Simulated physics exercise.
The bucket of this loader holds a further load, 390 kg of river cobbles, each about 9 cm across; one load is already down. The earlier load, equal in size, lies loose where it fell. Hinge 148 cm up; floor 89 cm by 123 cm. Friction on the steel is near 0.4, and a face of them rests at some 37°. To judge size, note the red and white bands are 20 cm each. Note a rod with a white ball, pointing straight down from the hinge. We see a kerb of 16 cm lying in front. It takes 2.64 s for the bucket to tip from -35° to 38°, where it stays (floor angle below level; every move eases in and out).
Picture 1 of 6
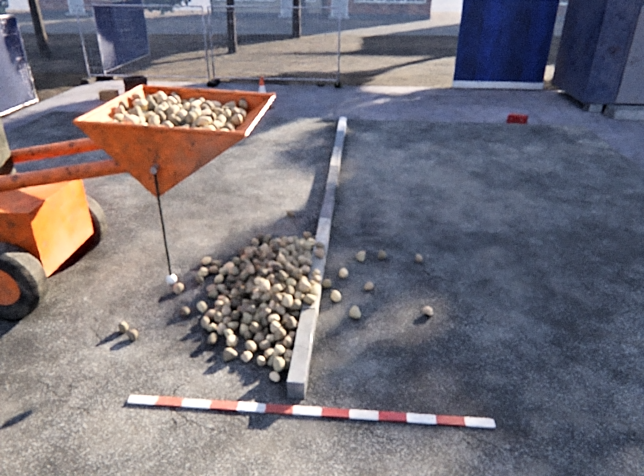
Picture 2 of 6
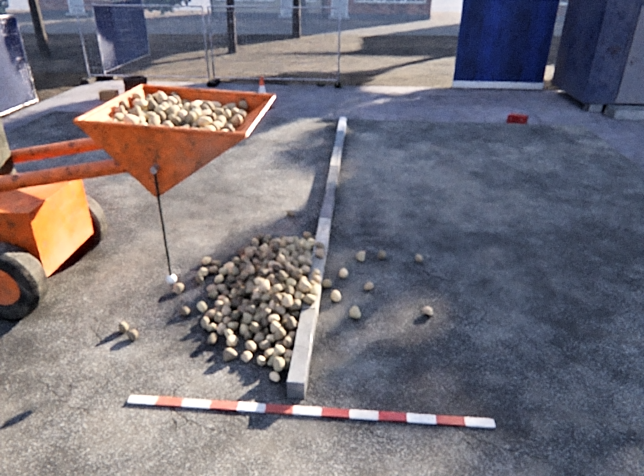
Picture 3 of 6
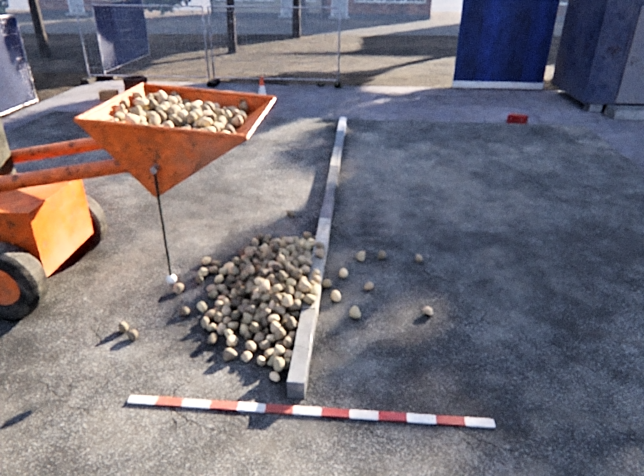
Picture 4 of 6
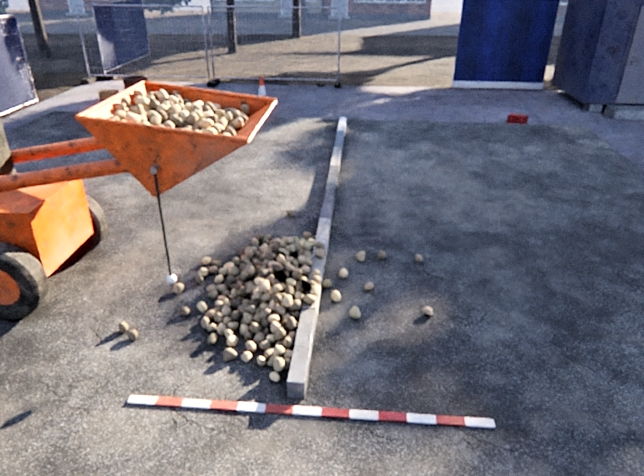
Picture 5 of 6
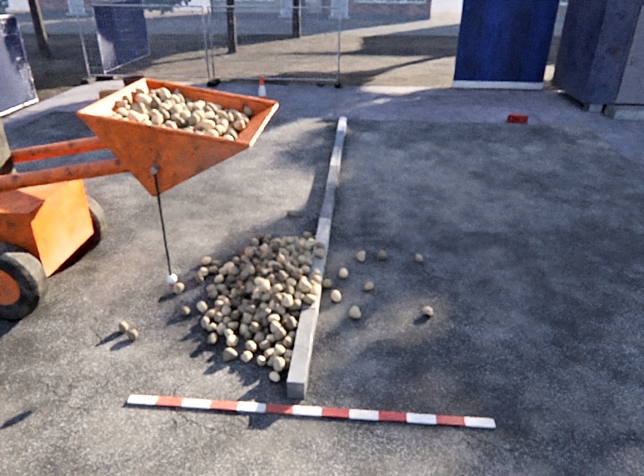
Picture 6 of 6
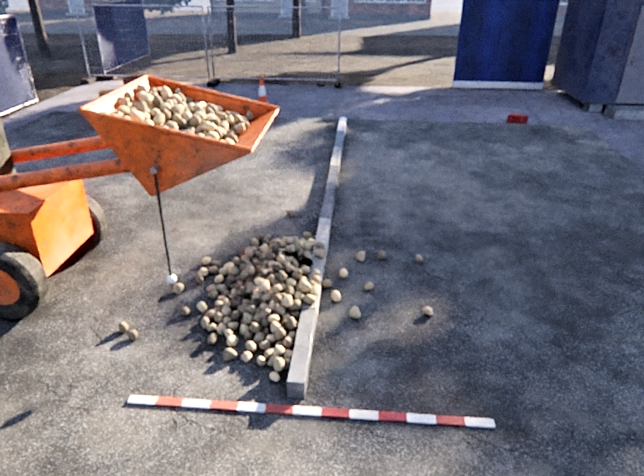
The orange loader bucket tilts forward slightly, its heaped stones staying above the pile below.
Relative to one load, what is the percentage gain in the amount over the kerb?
A gain of about 43 per cent.
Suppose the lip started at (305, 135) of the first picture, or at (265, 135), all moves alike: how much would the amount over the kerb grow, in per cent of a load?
Roughly 95 per cent, then 60 per cent.
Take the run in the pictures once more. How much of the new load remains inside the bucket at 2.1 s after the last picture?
It still holds about 10 per cent.
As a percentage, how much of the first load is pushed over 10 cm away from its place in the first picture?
I'd say roughly 15 per cent of them.
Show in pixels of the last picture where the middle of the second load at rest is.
Around (307, 283) in the last picture.
Then, 1.4 s after the last picture the floor is at 27°; in per cent of one load, 93 in the bucket, 104 on this side of the kerb, 2 over the kerb; the foremost stones are at (374, 280).
Then, 2.1 s after the last picture the floor is at 38°; in per cent of one load, 8 in the bucket, 170 on this side of the kerb, 21 over the kerb; the foremost stones are at (395, 295).
Then, 2.5 s after the last picture the floor is at 38°; in per cent of one load, 0 in the bucket, 163 on this side of the kerb, 37 over the kerb; the foremost stones are at (426, 297).
Then, 5.2 s after the last picture the floor is at 38°; in per cent of one load, 0 in the bucket, 154 on this side of the kerb, 45 over the kerb; the foremost stones are at (455, 284). Net gain over the kerb, 43.
